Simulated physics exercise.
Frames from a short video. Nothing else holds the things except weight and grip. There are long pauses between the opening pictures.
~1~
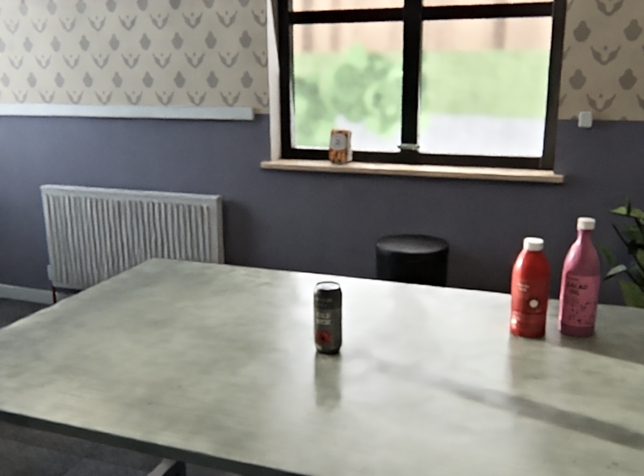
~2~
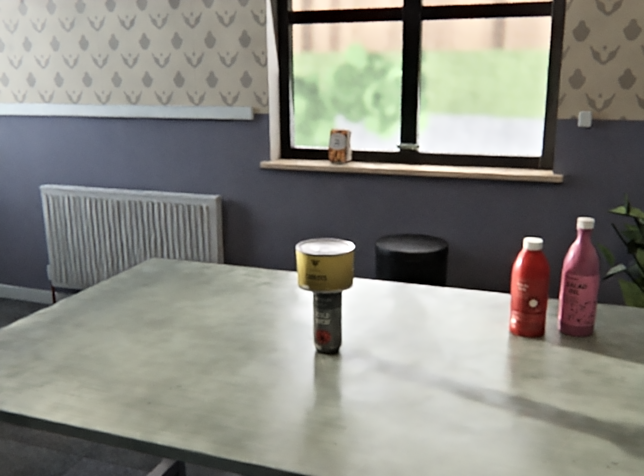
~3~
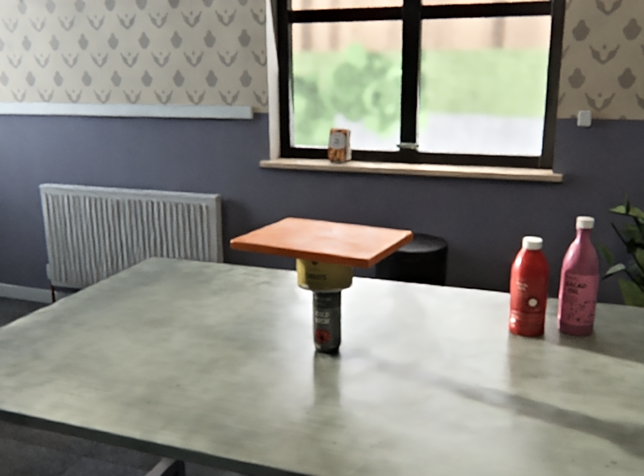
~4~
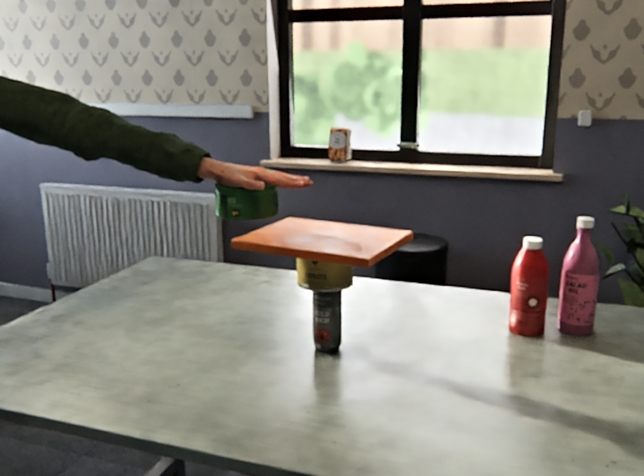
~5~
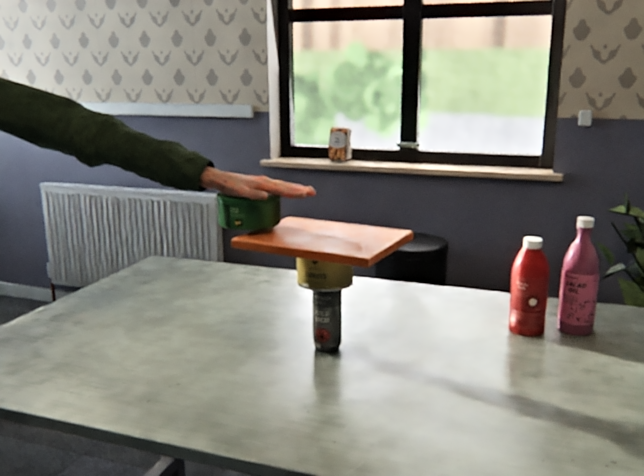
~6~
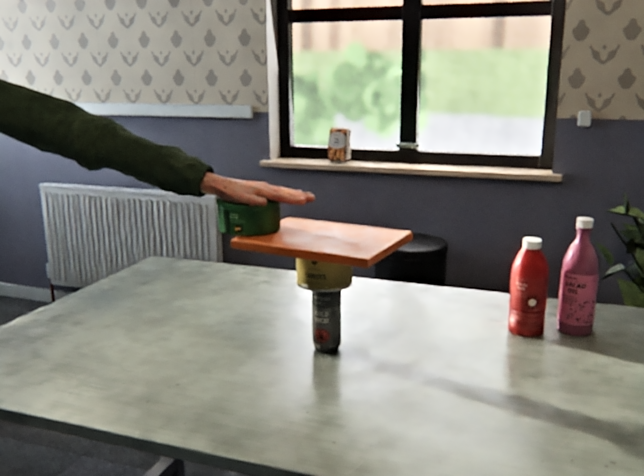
On a grey table near a window, a yellow tub and then an orange board appeared stacked on a small can, and a hand lowered a green tub onto the board's left end.
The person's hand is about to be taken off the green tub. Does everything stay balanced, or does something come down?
So the pile doesn't survive that.
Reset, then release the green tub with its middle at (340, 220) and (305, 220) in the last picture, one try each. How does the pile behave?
So, in case one it stays steady, and in case two it stays steady.
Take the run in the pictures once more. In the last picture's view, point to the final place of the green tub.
Close to pixel (185, 319).
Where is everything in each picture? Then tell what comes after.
In the first picture, the last thing is not in view yet; pink bottle (581, 276).
In the second picture, the last thing is not in view yet.
In the third picture, the last thing is not in view yet; red bottle (530, 286).
The fourth picture shows on its way; green tub (247, 199); yellow tub (325, 264).
The fifth picture shows on its way; green tub (250, 208); grey can (327, 316).
The sixth picture shows in place under the hand; green tub (249, 214); pink bottle (580, 275).
Then, 0.50 s later than the last frame, orange tray and green tub now fallen.
Then, 1.10 s later than the last frame, things are still on the move.
When it is over, fallen, orange tray and green tub; the other 4 as before. End places, in pixels of the last picture, green tub near (185, 319). The pile loses its balance.
